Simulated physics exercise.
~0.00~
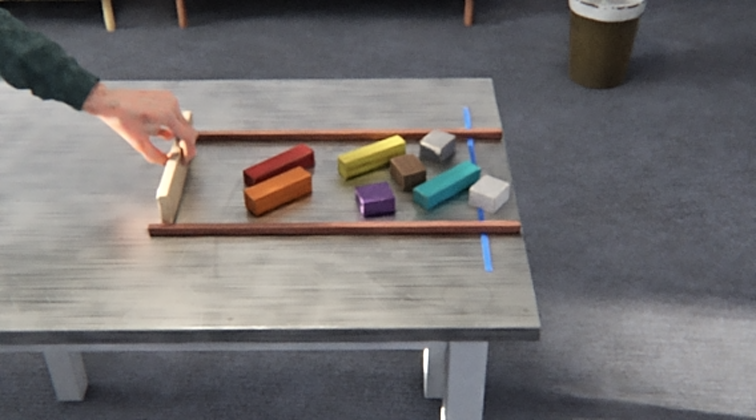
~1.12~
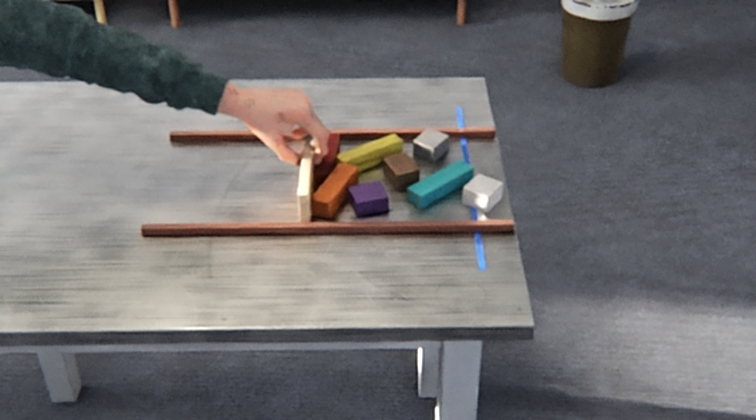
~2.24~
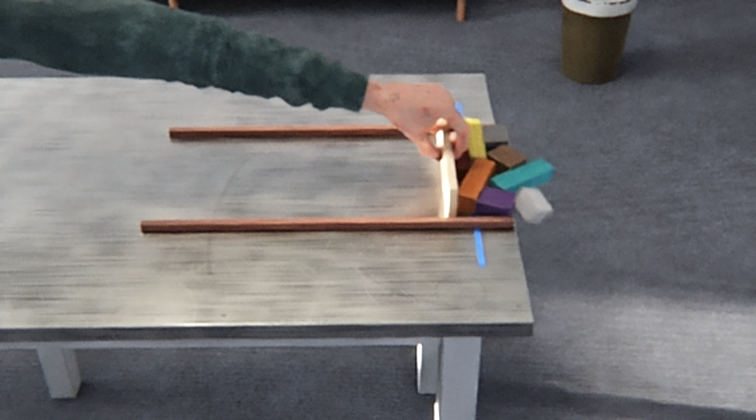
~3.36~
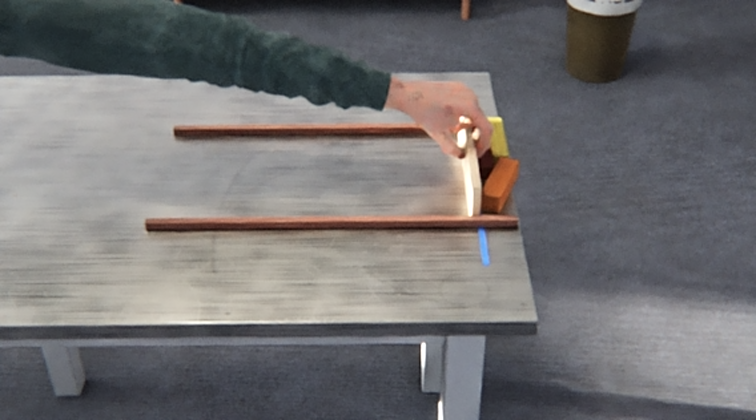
On a grey table, a hand pushing coloured bars and blocks rightward with a board, several going over the end.
